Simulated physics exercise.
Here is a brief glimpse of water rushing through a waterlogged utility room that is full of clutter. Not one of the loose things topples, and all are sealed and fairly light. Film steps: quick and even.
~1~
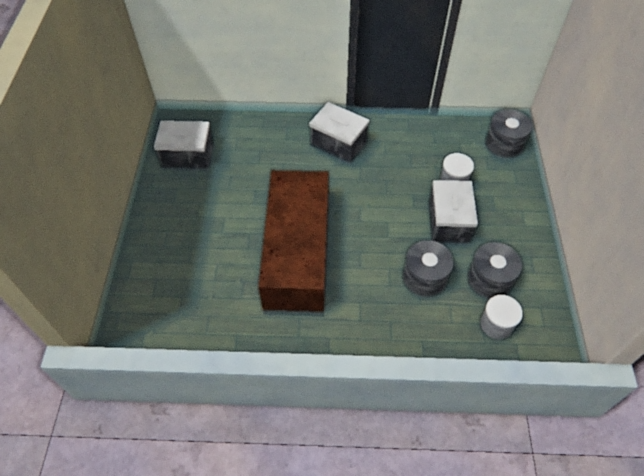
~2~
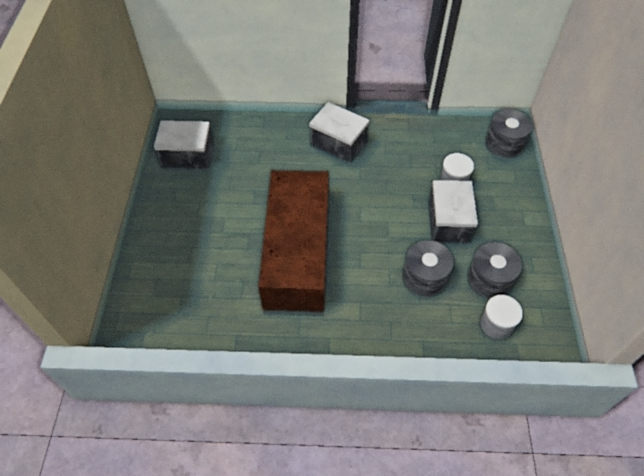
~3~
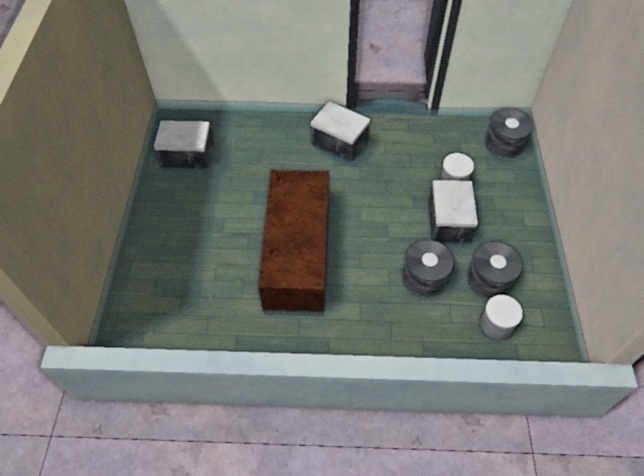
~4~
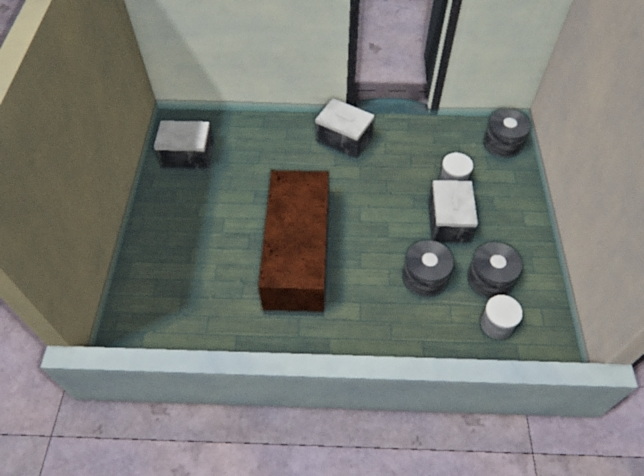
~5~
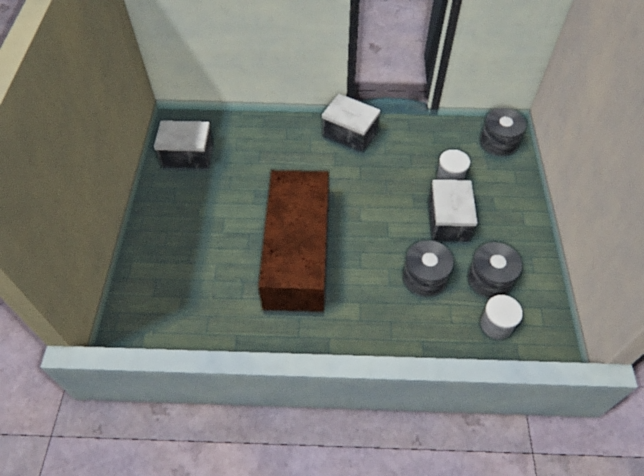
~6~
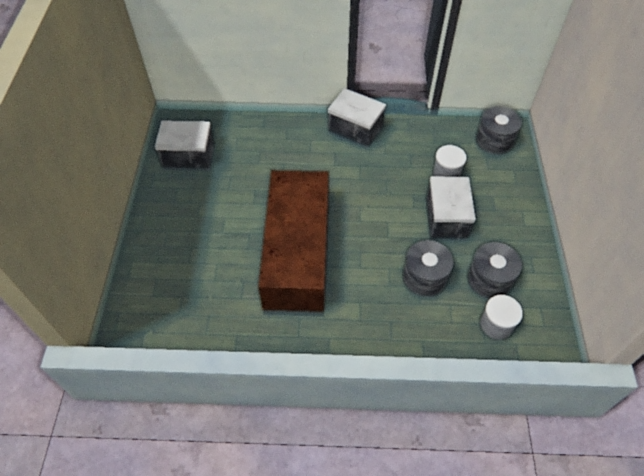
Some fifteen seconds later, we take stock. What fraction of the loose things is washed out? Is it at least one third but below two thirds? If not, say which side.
The central band.
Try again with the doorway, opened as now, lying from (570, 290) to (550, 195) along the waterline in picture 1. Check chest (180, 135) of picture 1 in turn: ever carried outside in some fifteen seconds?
My call: Inside.
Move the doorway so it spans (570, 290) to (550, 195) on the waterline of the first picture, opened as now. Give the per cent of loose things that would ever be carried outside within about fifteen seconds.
Near 90 percent.
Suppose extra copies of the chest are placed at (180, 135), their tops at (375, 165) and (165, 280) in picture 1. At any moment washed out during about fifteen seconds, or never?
In the order listed: Flushed away, then held back.
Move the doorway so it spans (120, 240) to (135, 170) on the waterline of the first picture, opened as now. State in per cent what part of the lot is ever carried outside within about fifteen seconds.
I'd say around 20 percent.
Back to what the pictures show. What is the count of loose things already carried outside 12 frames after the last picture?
The count is 1.
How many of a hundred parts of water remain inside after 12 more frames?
Estimate: Roughly 82 %.
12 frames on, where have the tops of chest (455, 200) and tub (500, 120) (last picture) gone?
About (445, 159) and (463, 102).
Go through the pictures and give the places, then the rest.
In the first frame, a chest at (339, 122) floats; a pail at (459, 165) floats; 0 of 8 have shifted.
In the second frame, a chest at (339, 122) floats; a pail at (459, 165) floats; 0 of 8 have shifted.
In the third frame, a chest at (341, 121), afloat; a pail at (459, 165) floats; 0 of 8 have shifted.
In the fourth frame, a chest at (345, 117), afloat, close to its start; a pail at (458, 164), afloat; 1 of 8 have shifted.
In the fifth frame, a chest at (351, 112), afloat, close to its start; a pail at (455, 161) floats, close to its start; 3 of 8 have shifted.
In the sixth frame, a chest at (357, 107) floats, a stride from its start; a pail at (451, 156), afloat, close to its start; 4 of 8 have shifted.
A moment on, 0 of 8 are out; 8 afloat.
Next, 1 of 8 are out; 7 afloat.
Later, 3 of 8 are out; 5 afloat.
In the end, 4 of 8 are out; 4 afloat.
